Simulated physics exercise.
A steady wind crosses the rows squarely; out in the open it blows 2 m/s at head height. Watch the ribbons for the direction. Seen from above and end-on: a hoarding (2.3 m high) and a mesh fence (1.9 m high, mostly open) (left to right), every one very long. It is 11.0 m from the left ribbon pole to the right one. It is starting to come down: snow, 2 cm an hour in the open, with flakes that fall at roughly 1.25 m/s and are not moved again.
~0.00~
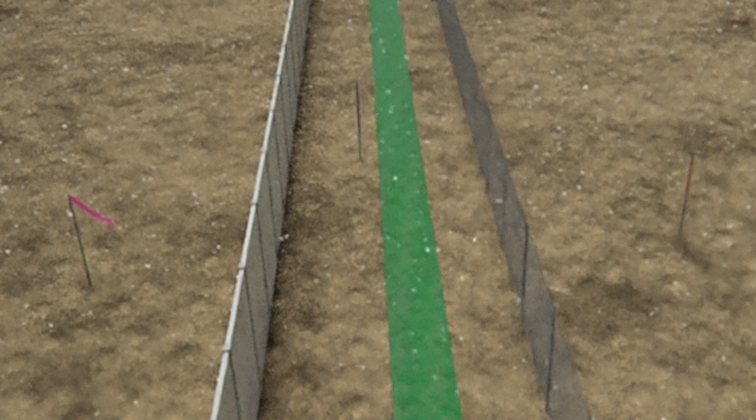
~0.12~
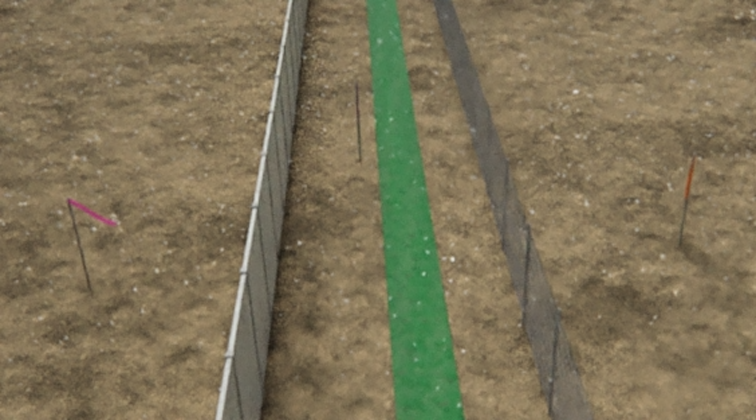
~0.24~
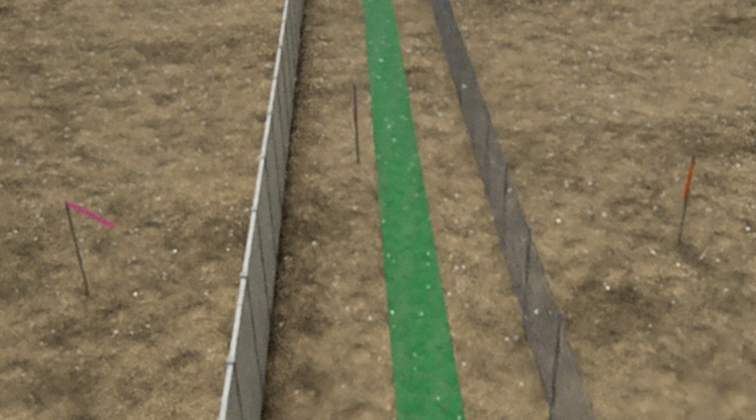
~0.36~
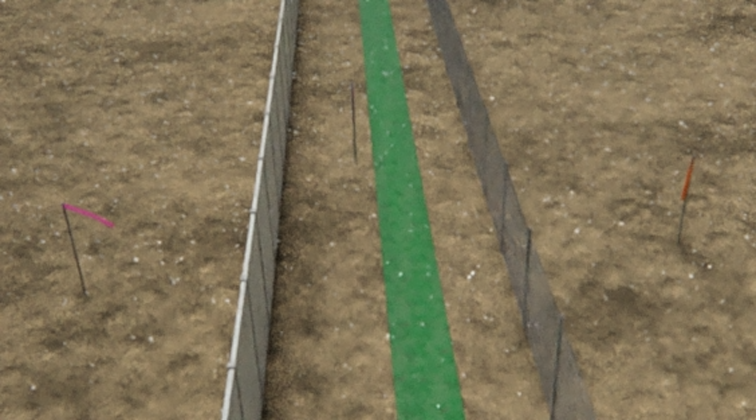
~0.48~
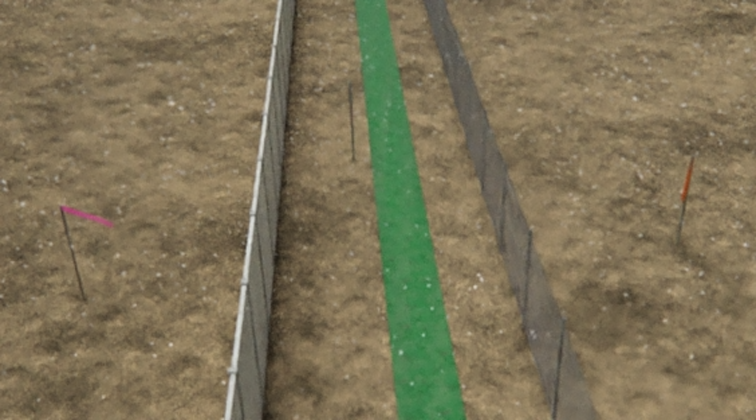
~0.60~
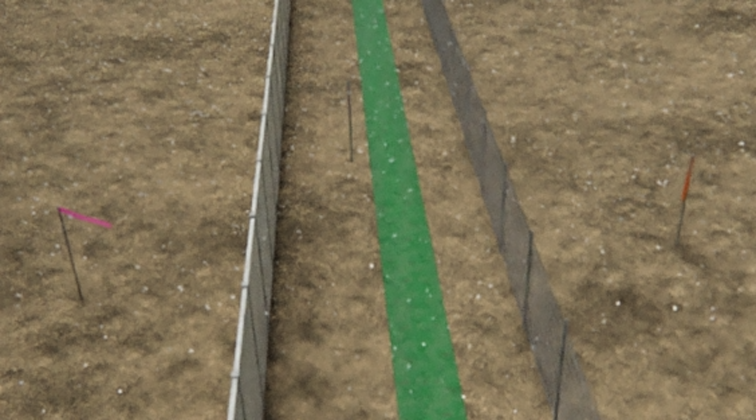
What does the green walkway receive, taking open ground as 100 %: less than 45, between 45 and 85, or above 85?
The amount there is above 85 % of the open one.
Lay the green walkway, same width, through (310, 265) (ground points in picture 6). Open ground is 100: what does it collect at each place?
About 80 %.
10 minutes on, 3 mm on the green walkway, 3 mm in the open.
30 minutes on, 10 mm on the green walkway, 10 mm in the open.
60 minutes on, 19 mm on the green walkway, 20 mm in the open, so the green walkway has 96 % of the open amount; the left half of it has 96 %, the right half 97 %.
